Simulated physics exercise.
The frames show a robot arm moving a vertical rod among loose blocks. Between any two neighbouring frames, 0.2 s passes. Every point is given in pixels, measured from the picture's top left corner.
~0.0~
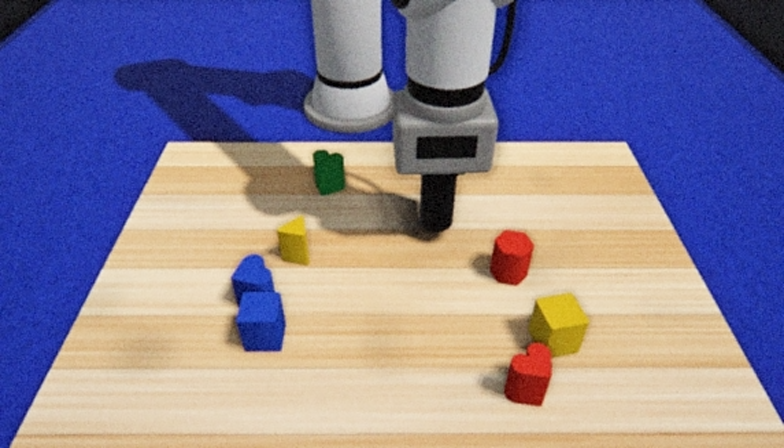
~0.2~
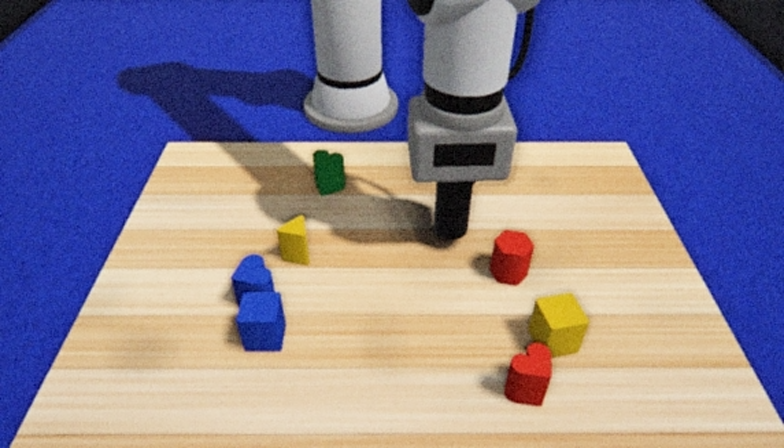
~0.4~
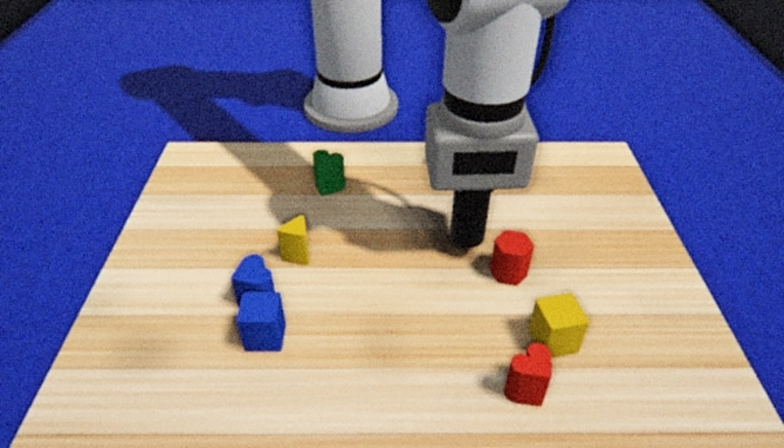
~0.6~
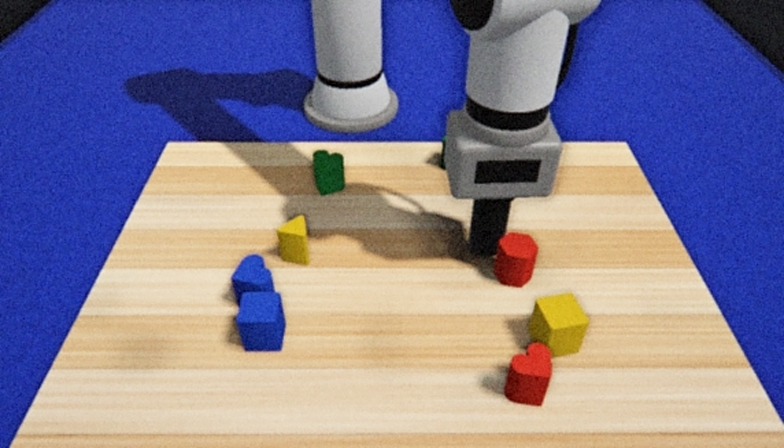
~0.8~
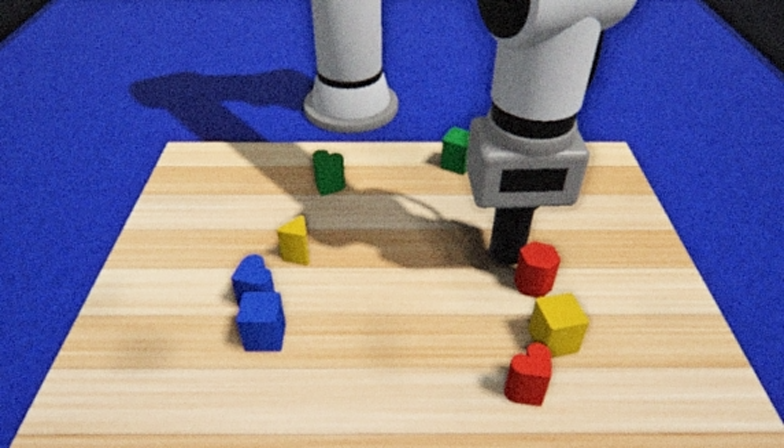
On a wooden board over blue, a robot arm moving its black rod rightward among coloured blocks, then pushing a red hexagonal block.
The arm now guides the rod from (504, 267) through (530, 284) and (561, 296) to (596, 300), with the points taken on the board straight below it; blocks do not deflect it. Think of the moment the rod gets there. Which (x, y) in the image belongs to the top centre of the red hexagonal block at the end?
Final place: (635, 297).
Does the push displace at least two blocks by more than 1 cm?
No.
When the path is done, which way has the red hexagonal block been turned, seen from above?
Spins clockwise.
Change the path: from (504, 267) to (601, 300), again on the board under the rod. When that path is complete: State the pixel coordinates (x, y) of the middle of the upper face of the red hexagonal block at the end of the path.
It should be at (633, 299) by then.
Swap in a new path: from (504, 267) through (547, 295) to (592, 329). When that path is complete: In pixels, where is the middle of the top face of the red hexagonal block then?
I think it will end close to (647, 313).
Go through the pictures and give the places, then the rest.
Lower end of the rod at (436, 222), tops of blocks, red hexagonal block at (514, 242), yellow square piece at (562, 310), in the first frame.
Rod at (450, 229), blocks as before, in the second frame.
Rod at (467, 237), blocks as before, in the third frame.
Rod at (486, 245), red hexagonal block at (519, 244), in the fourth frame.
Rod at (507, 253), red hexagonal block at (541, 254), yellow square piece at (562, 310), in the fifth frame.
The first path, step by step. Halfway along, rod at (548, 278); red hexagonal block at (588, 279).
At the end, rod at (600, 287); red hexagonal block at (635, 297), turned 40° clockwise; yellow square piece not moved.
